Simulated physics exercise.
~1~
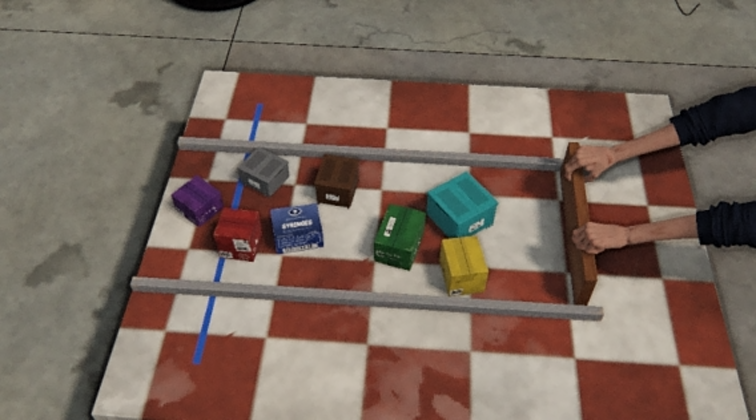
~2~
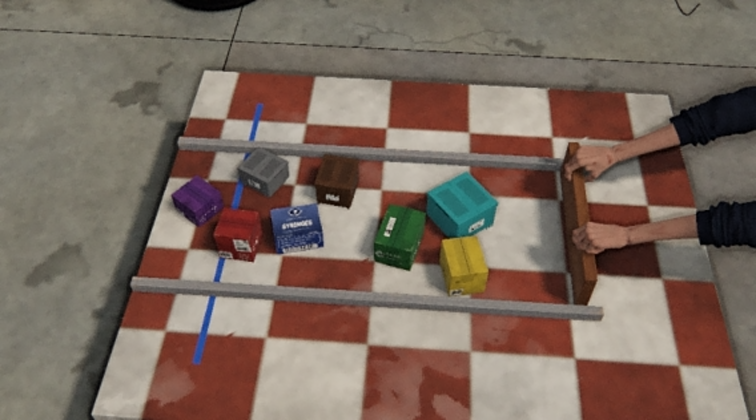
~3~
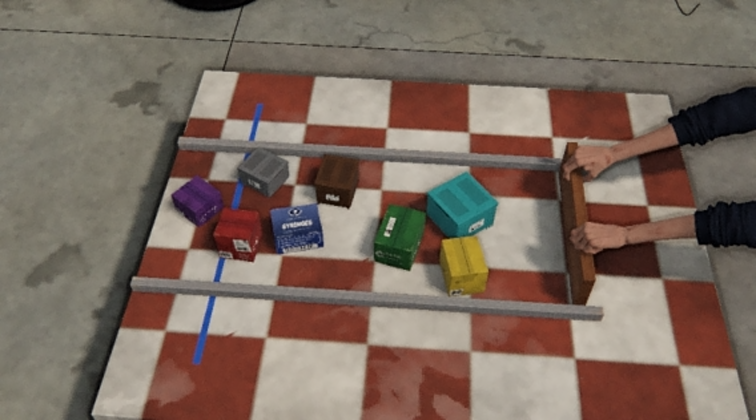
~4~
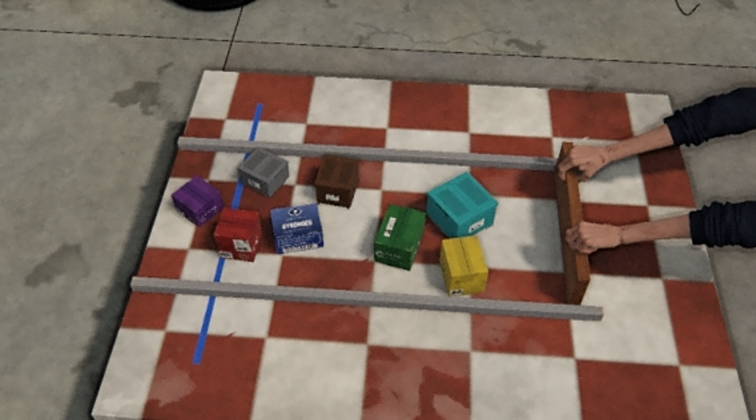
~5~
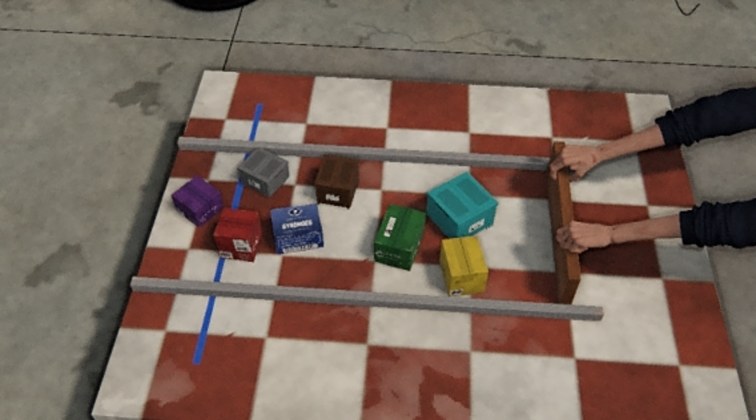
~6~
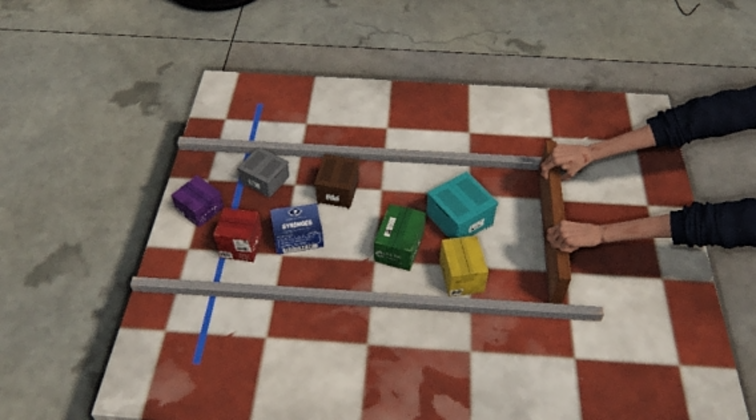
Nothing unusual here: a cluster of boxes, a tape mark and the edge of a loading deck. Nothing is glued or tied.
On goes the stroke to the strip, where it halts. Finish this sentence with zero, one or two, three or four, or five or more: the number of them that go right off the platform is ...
The number of them that go right off the platform is three or four.
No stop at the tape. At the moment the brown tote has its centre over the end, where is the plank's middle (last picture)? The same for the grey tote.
About (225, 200), and about (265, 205) for the other.
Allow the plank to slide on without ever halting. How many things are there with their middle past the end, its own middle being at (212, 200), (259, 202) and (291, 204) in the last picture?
Respectively 5, 2 and 0.
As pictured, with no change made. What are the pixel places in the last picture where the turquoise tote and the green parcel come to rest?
Okay, so first (212, 180), and next (177, 221).
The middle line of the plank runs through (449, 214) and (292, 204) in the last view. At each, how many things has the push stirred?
The count is 3 at the first point and 8 at the second.
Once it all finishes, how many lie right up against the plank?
2.
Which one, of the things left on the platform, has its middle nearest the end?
Brown tote, foremost.
A little later, none off yet; purple box at rest near (198, 201); red parcel at rest near (239, 235); grey tote at rest near (264, 173).
When it is over, the number that fall off is three or four; down, blue box, grey tote, red parcel and purple box.
